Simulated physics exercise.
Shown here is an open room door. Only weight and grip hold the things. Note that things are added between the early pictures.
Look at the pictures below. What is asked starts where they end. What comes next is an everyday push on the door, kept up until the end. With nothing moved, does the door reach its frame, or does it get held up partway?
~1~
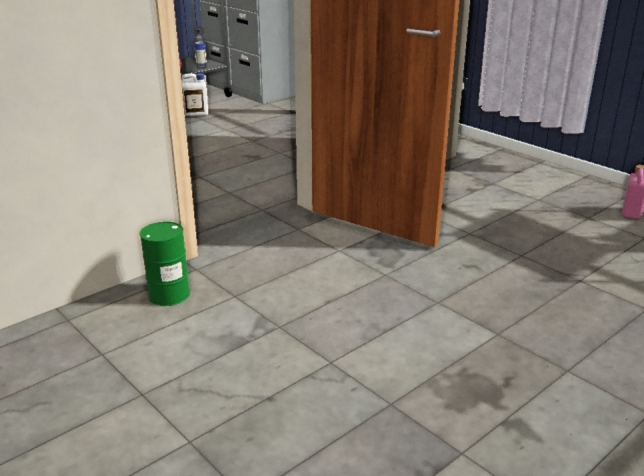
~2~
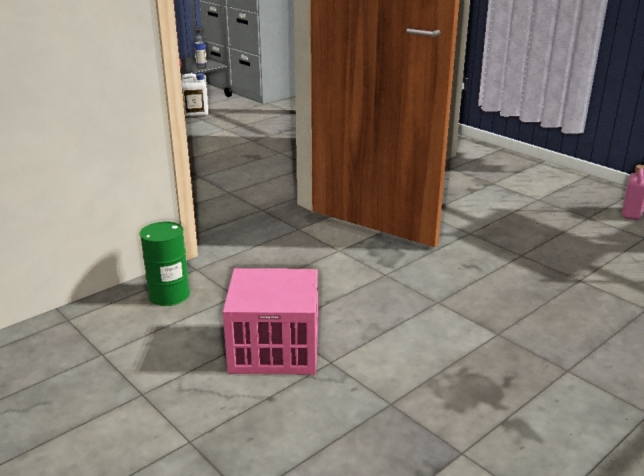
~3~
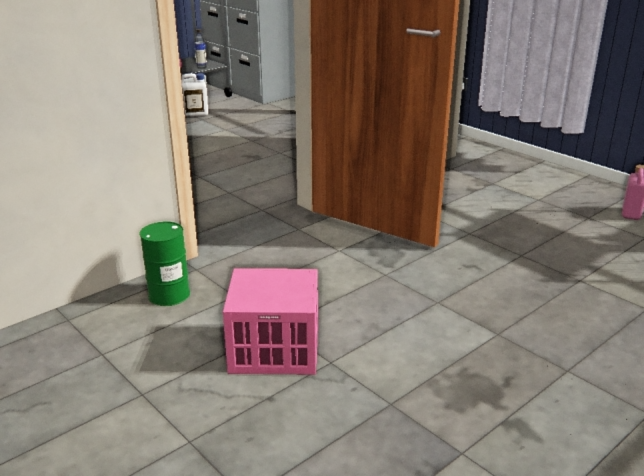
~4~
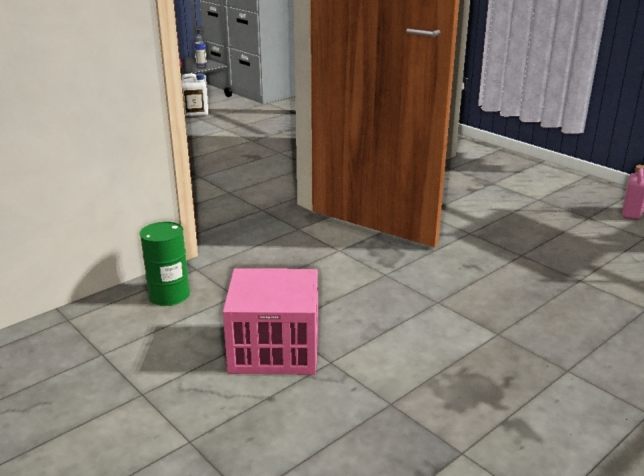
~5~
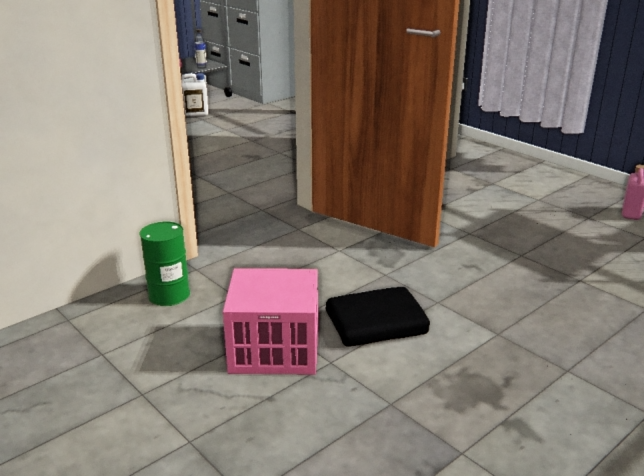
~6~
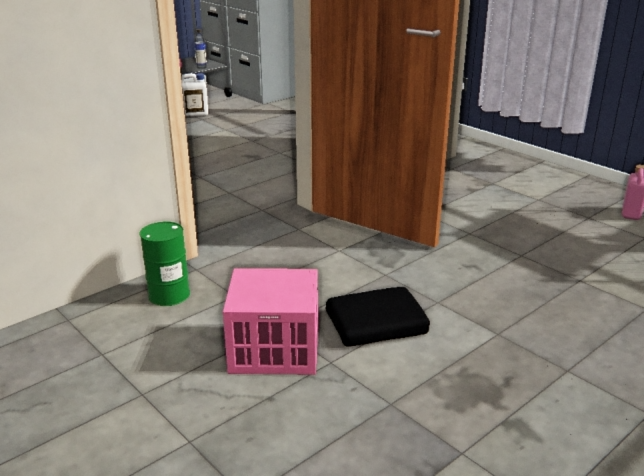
Most likely it will sit flush in the frame.
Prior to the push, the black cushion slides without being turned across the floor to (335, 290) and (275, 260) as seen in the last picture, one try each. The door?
Door, in order of tries: Fully closed, obstructed.
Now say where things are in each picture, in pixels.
In the first frame, door wide open and still; green canister (166, 264).
In the second frame, door wide open and still; green canister (166, 264); pink crate (274, 320).
In the third frame, door wide open and still; green canister (166, 264); pink crate (274, 320).
In the fourth frame, door wide open and still; green canister (166, 264); pink crate (274, 320).
In the fifth frame, door wide open and still; green canister (166, 264); pink crate (274, 320).
In the sixth frame, door wide open and still; black cushion (377, 315); green canister (166, 264).
Then, 0.70 s on from there, door 89° open.
Then, 1.40 s on from there, door 59° open.
Then, 1.90 s on from there, door 37° open.
Then, 2.40 s on from there, door 14° open.
In the end, door 0° open; all 3 unmoved. At the end, from the last picture's camera, black cushion near (377, 315).
